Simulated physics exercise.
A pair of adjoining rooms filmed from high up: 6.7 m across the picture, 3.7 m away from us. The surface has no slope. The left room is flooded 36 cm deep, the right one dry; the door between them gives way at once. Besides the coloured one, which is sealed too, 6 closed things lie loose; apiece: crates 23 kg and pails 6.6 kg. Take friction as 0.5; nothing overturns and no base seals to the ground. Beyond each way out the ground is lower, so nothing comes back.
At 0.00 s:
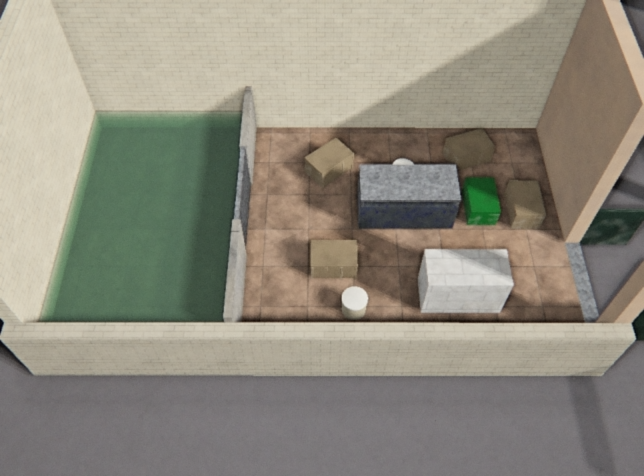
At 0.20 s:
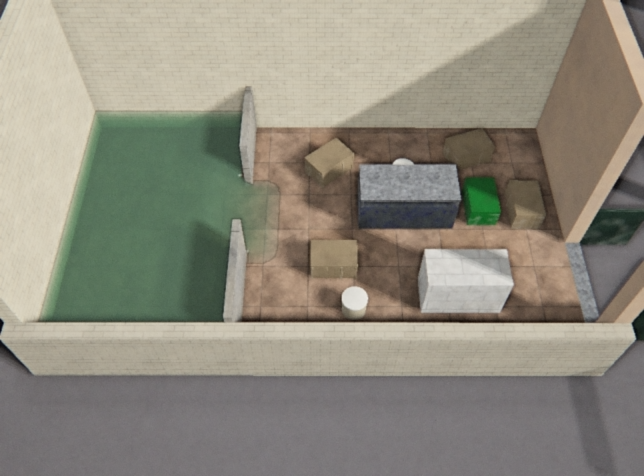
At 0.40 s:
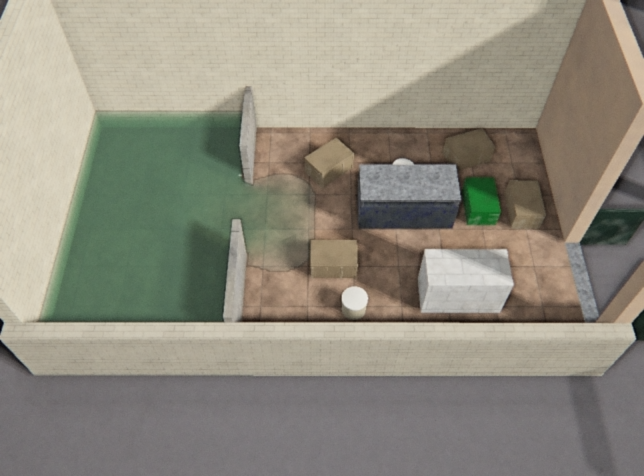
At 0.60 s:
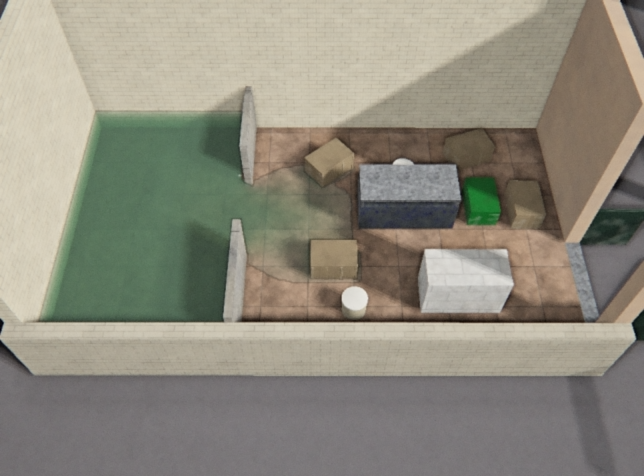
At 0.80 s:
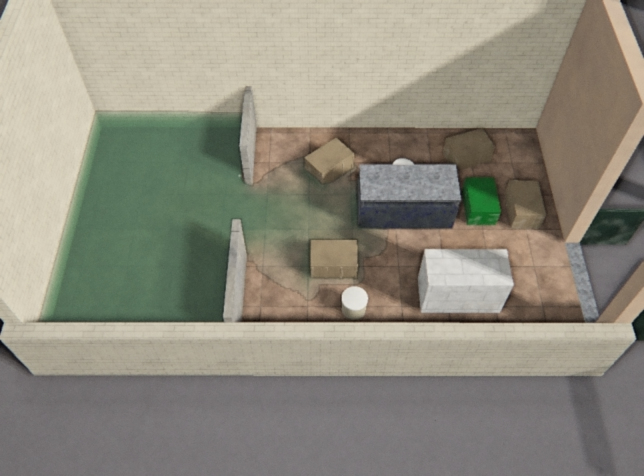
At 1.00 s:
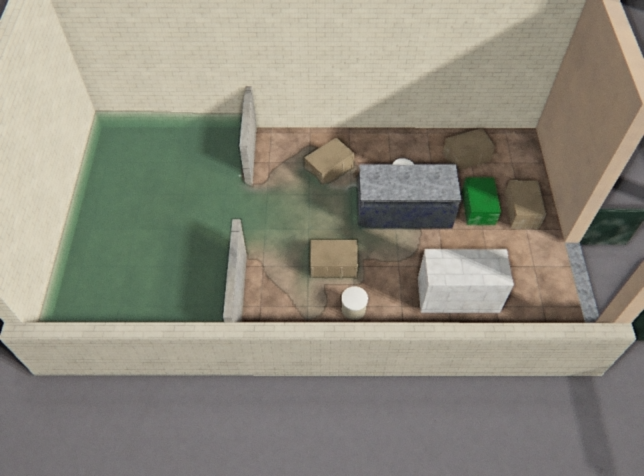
Green water fills the left of two adjoining rooms with pale brick walls, seen from high up by a camera that stays still. On the tiled floor to the right stand a dark block with a grey top, a white block, a bright green crate, tan boxes and small white pails. The middle of the dividing wall opens, and a thin sheet of water spreads rightward around the nearest boxes, none of which shifts.
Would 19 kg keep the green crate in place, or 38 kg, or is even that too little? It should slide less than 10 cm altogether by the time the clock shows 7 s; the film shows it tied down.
Verdict: Only the larger load is enough.
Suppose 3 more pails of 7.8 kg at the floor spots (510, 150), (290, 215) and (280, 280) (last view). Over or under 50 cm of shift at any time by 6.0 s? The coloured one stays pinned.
In turn: Past it, over, short of it.
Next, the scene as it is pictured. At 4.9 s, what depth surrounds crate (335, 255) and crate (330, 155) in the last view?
Roughly 11 and 9 cm.
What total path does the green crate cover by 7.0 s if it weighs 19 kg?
Some 40 cm in all.
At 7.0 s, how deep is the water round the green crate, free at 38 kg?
About 10 cm.
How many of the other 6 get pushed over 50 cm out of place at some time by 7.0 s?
That makes 6.
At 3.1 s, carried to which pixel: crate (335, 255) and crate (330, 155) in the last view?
Near (397, 310) and (346, 128).
After 1.4 s the green crate would be 0 cm from its start with 19 kg and 0 cm from its start with 38 kg; 0 cm of water round it then.
After 3.1 s the green crate would be 0 cm from its start with 19 kg and 0 cm from its start with 38 kg; 2 cm of water round it then.
After 4.9 s the green crate would be 10 cm from its start with 19 kg and 0 cm from its start with 38 kg; 10 cm of water round it then.
After 7.0 s the green crate would be 36 cm from its start with 19 kg and 0 cm from its start with 38 kg; 10 cm of water round it then.
